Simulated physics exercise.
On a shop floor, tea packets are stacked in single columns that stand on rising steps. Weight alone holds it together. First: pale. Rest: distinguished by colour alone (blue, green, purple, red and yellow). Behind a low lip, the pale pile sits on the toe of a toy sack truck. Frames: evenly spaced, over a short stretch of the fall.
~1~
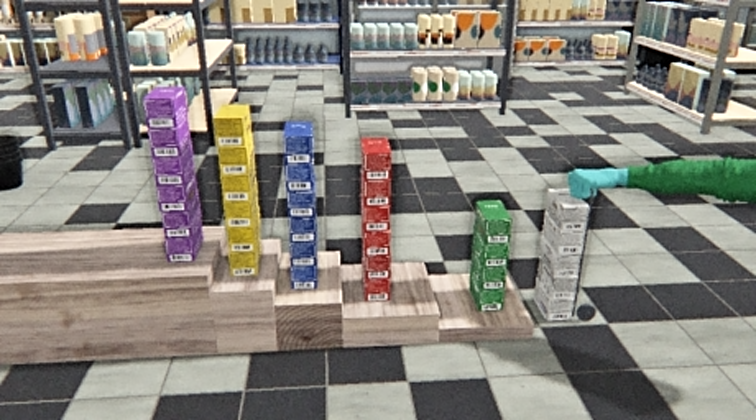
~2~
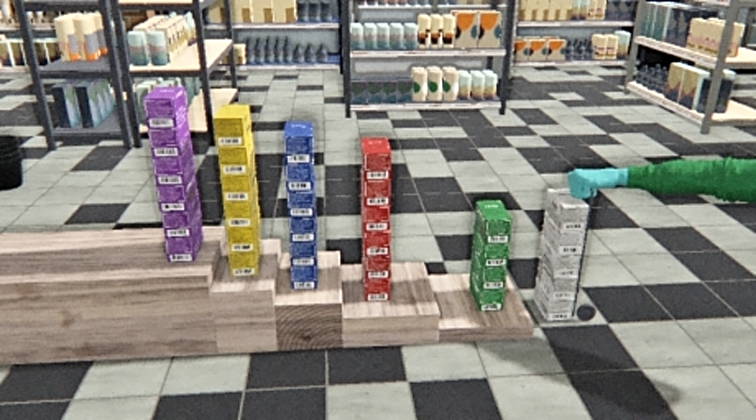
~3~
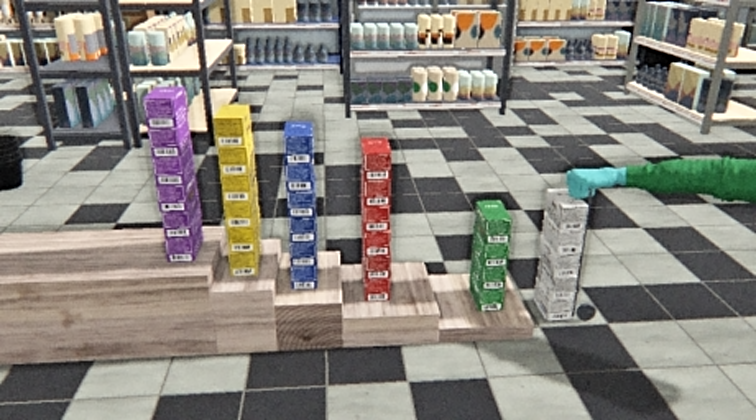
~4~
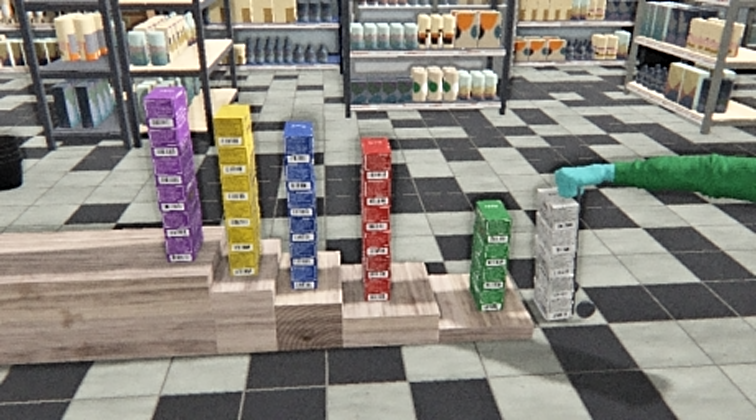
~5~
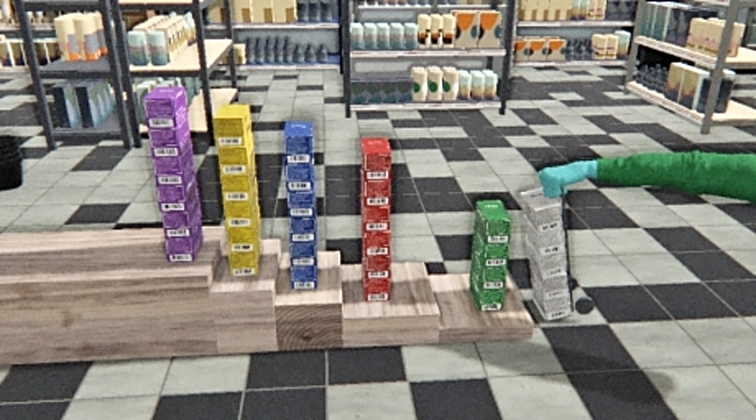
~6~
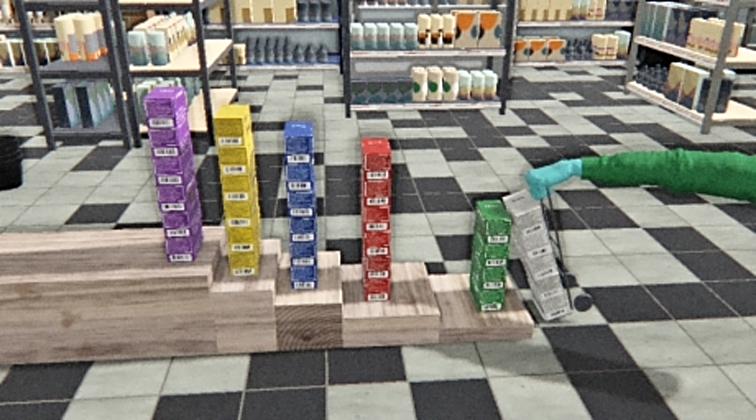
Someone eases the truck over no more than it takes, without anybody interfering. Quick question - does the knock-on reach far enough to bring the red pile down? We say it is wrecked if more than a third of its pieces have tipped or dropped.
No, it holds.
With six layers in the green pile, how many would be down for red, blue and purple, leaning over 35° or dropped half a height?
By colour, I'd count red 5, blue 6, purple 6.
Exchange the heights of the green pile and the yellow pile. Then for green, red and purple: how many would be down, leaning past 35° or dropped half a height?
By colour, green 6, red 5, purple 6.
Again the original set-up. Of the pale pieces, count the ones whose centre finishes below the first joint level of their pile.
The number is 1.
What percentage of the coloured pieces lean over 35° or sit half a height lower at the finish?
Estimate: Near 15 percent.
Just after the last frame, 4 of the pale pile down; none of the 6 red packets down (0 of 28 in all colours); top red packet unmoved; top green packet tilted a little.
A moment on, 5 of the pale pile down; none of the 6 red packets down (4 of 28 in all colours); top red packet unmoved; top green packet tilted well over, about its own height lower.
When it is over, 5 of the pale pile down; none of the 6 red packets down (4 of 28 in all colours); top red packet moved a little; top green packet tilted steeply, some two heights lower. In pixels of the last frame, middles, top red packet near (373, 158), top green packet near (400, 261).
